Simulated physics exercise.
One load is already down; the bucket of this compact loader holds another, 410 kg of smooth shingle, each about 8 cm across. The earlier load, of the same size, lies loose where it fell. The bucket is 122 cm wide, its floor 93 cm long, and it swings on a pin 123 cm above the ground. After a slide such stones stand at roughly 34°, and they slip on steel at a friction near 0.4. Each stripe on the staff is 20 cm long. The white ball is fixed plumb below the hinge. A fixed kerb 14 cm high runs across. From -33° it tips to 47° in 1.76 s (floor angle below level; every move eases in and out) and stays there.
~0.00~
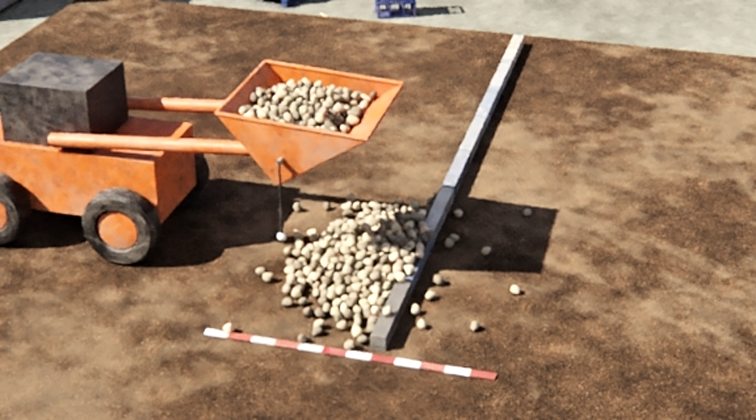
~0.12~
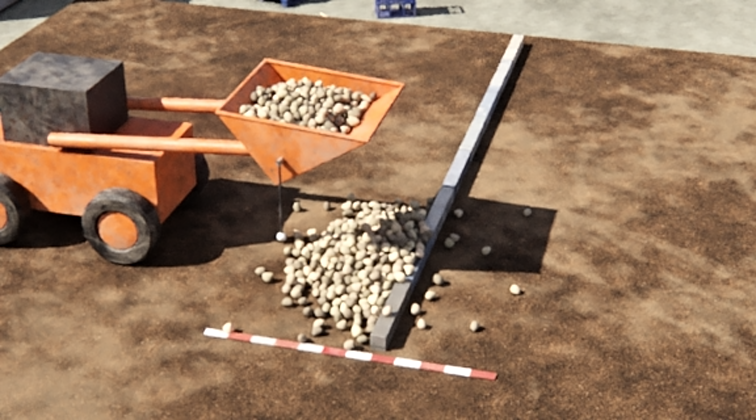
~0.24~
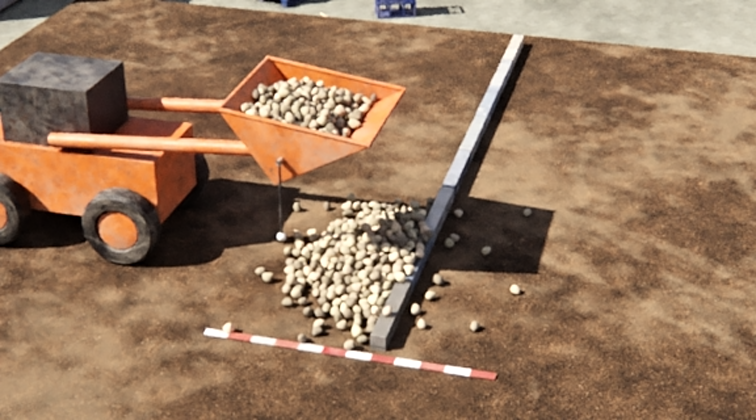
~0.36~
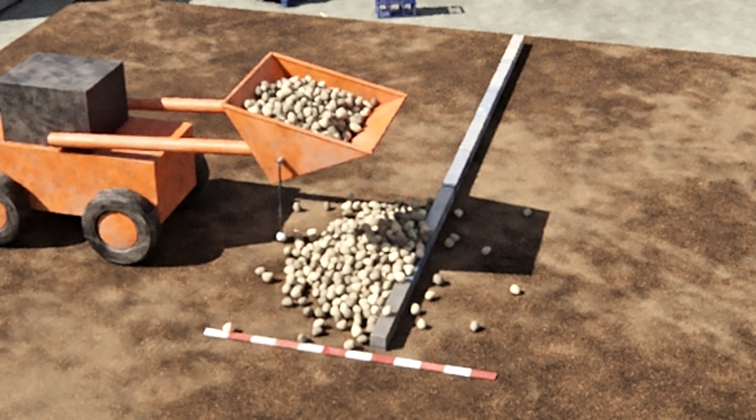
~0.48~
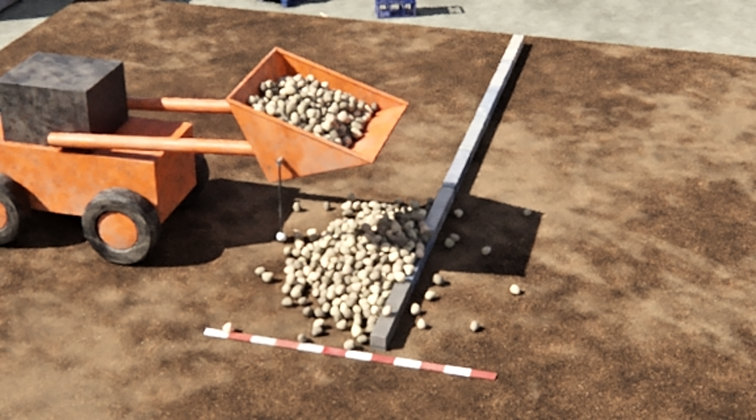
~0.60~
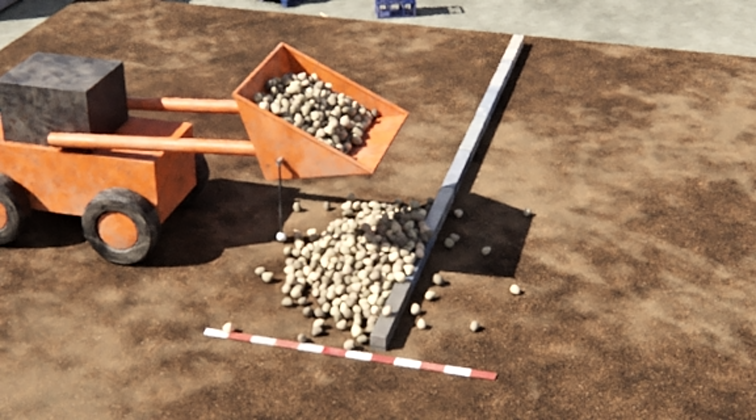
The orange bucket of a compact loader, filled with pale rounded stones, slowly tilts its front lip downward above a loose heap of similar stones lying against a grey kerb, while the loader's body stays still.
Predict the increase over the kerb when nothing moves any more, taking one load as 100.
Close to 35 parts in a hundred.
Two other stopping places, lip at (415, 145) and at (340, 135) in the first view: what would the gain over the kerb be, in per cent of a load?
First some 85, then 5 per cent.
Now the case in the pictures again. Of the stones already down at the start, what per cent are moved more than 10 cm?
Roughly 15 per cent of them.
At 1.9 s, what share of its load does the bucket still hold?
It holds some 5 per cent.
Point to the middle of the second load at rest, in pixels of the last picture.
Near (396, 249).
After 1.3 s the floor is at 35°; in per cent of one load, 89 in the bucket, 109 on this side of the kerb, 2 over the kerb; the foremost stones are at (470, 275).
After 1.9 s the floor is at 47°; in per cent of one load, 7 in the bucket, 174 on this side of the kerb, 19 over the kerb; the foremost stones are at (494, 269).
After 2.2 s the floor is at 47°; in per cent of one load, 0 in the bucket, 167 on this side of the kerb, 33 over the kerb; the foremost stones are at (523, 275).
After 4.9 s the floor is at 47°; in per cent of one load, 0 in the bucket, 163 on this side of the kerb, 37 over the kerb; the foremost stones are at (558, 278). Net gain over the kerb, 35.
